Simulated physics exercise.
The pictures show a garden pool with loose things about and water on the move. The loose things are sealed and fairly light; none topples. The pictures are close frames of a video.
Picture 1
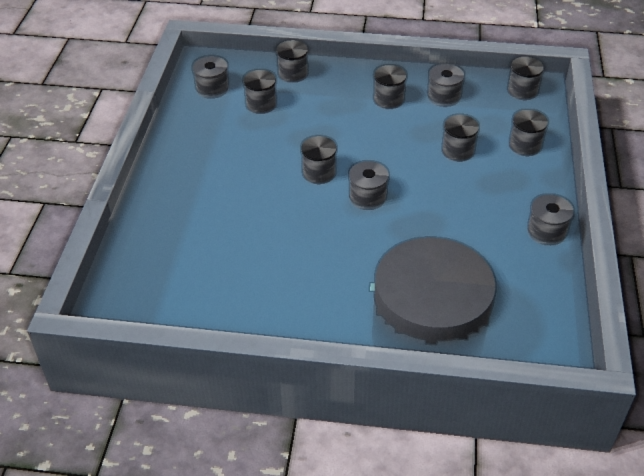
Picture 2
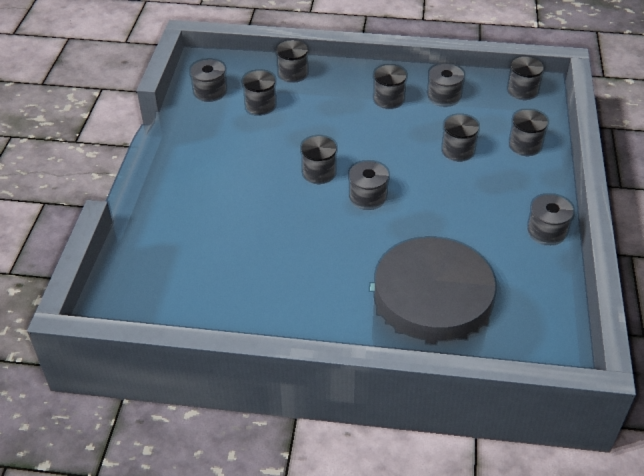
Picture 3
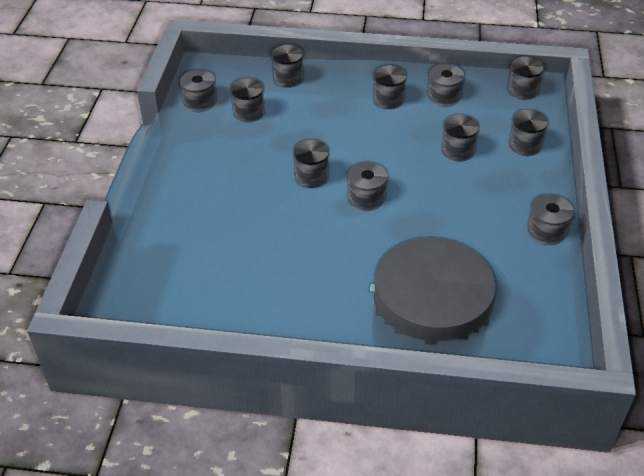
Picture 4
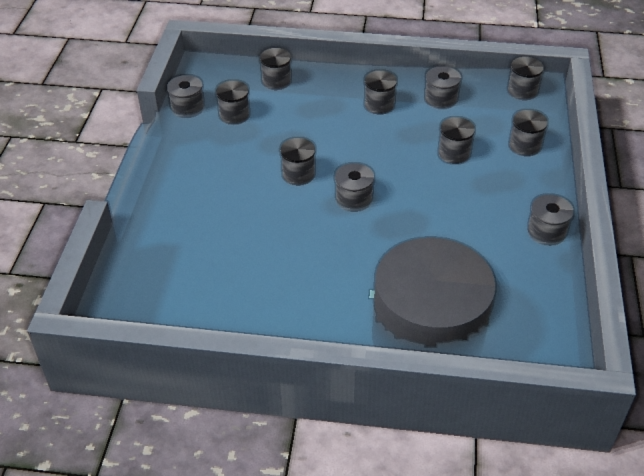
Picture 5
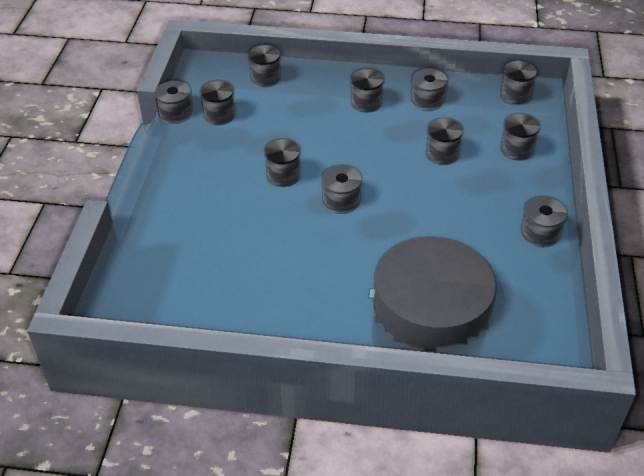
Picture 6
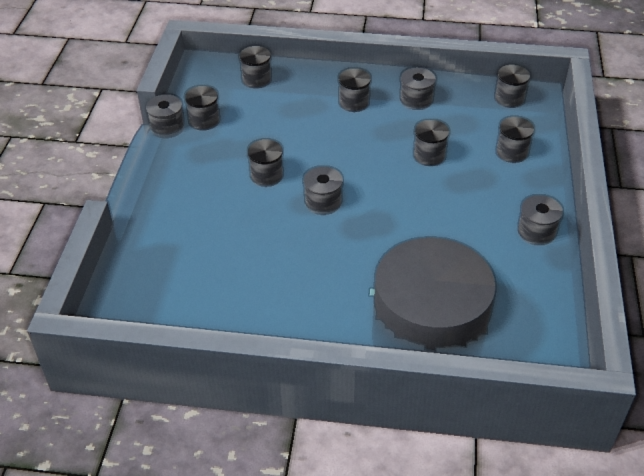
In a garden pool, a section of the left wall opened, and the small dark round things floating on the blue water slowly drifted left, the nearest ones first, while a big dark disc stayed put.
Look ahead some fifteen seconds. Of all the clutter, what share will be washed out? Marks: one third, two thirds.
Share: From one to two thirds.
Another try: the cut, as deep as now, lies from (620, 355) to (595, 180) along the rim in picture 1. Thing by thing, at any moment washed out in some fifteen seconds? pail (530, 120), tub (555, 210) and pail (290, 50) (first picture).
As listed: Through, gone, kept in.
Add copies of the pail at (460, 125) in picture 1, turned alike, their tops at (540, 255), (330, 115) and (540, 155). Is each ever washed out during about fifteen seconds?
As listed: Inside, washed out, stays.
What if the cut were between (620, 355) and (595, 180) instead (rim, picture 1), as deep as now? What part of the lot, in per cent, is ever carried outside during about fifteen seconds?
Roughly 60 per cent.
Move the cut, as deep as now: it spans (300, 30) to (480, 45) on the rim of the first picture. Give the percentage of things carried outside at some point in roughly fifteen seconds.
About 90 per cent.
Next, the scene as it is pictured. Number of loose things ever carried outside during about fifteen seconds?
5 of them.
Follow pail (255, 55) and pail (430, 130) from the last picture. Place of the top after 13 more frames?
Near (167, 107) and (377, 139).
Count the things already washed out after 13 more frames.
I count 3.
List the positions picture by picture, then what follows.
In the first picture, a tub at (210, 66), afloat; a pail at (260, 79) floats; 0 of 11 have shifted.
In the second picture, a tub at (208, 70), afloat; a pail at (259, 80), afloat; 0 of 11 have shifted.
In the third picture, a tub at (197, 80) floats, close to its start; a pail at (247, 88) floats, close to its start; 2 of 11 have shifted.
In the fourth picture, a tub at (185, 86), afloat, close to its start; a pail at (232, 90), afloat, close to its start; 6 of 11 have shifted.
In the fifth picture, a tub at (173, 91), afloat, close to its start; a pail at (217, 91), afloat, close to its start; 8 of 11 have shifted.
In the sixth picture, a tub at (164, 105), afloat, a stride from its start; a pail at (201, 96), afloat, a stride from its start; 11 of 11 have shifted.
A moment on, 2 of 11 are out; 9 afloat.
Next, 3 of 11 are out; 8 afloat.
Later, 5 of 11 are out; 6 afloat.
In the end, 5 of 11 are out; 6 afloat.
